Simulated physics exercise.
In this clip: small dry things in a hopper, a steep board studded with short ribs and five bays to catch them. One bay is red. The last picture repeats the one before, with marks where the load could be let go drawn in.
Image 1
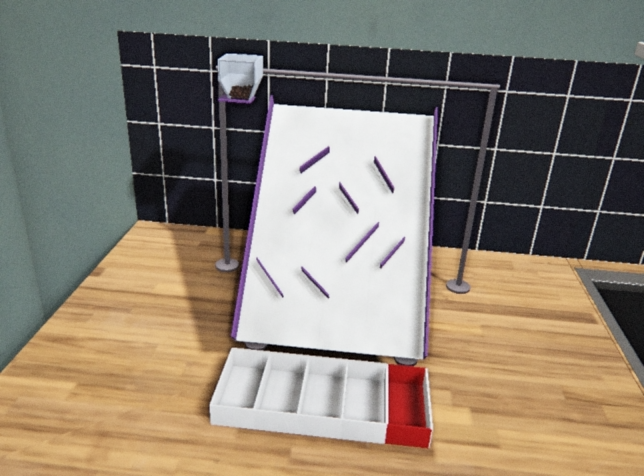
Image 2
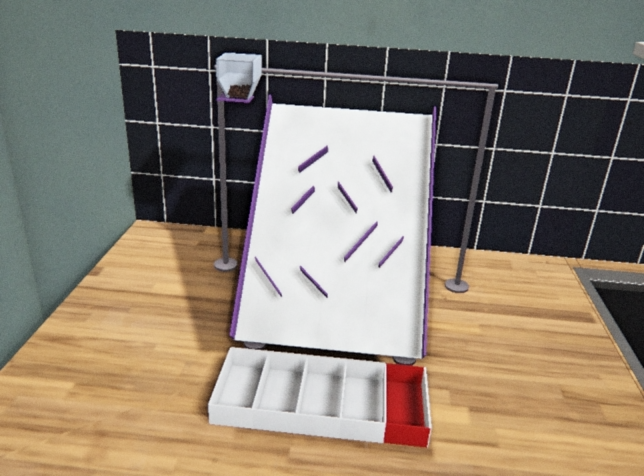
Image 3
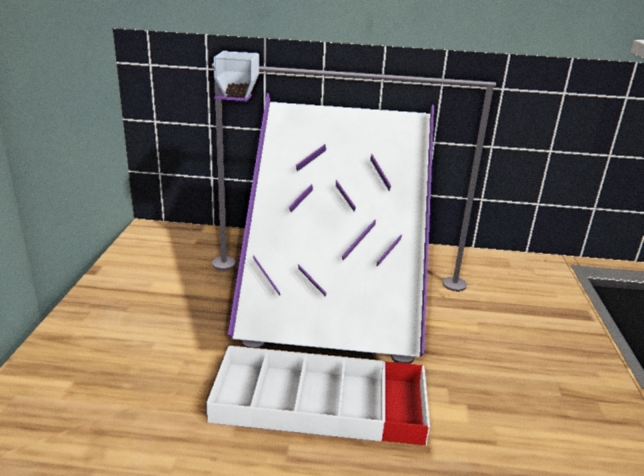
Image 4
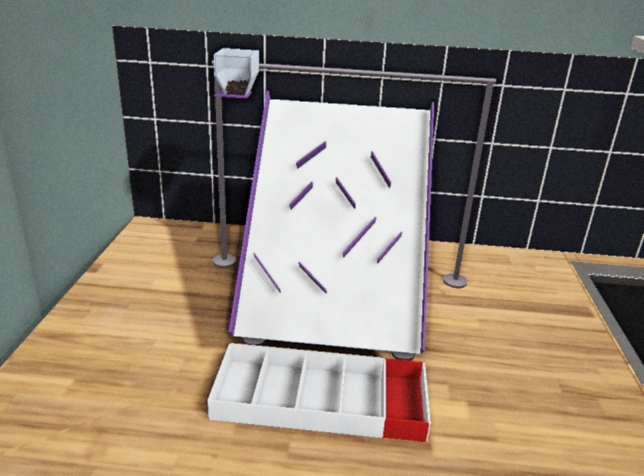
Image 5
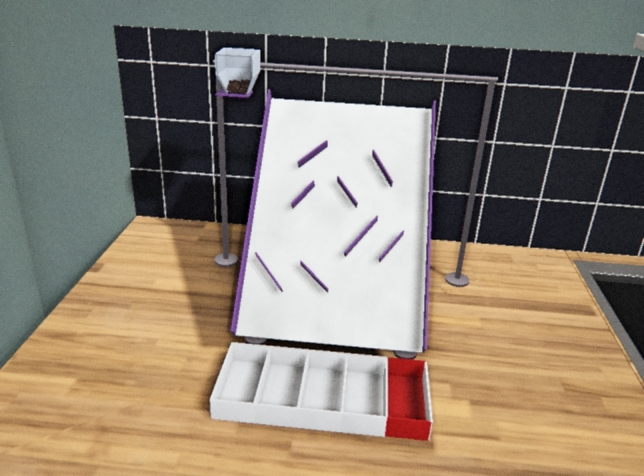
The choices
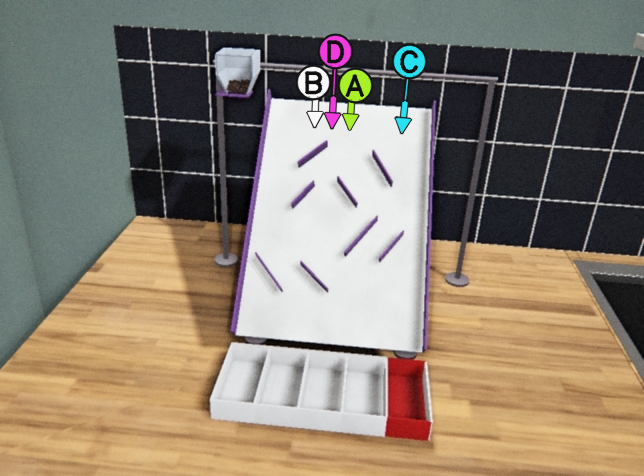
In the video, a small hopper of dark brown pieces sits above the upper left of a steep white board with short purple ribs, above four white bays and a red one at far right; only the view shifts slightly.
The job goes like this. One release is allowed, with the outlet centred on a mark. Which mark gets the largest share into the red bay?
Mark C does it best.
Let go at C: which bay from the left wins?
It is the fifth one.
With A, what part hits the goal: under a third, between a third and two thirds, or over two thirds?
Under a third.
On the marked copy, mark A meets the board at (350, 124); mark B meets the board at (314, 121); mark C meets the board at (402, 127); mark D meets the board at (332, 122).
If A is chosen, about a tenth in the red bay, almost all in other bays.
If B is chosen, just a few in the red bay, almost all in other bays.
If C is chosen, the larger part in the red bay, about a tenth in other bays.
If D is chosen, about a tenth in the red bay, almost all in other bays.
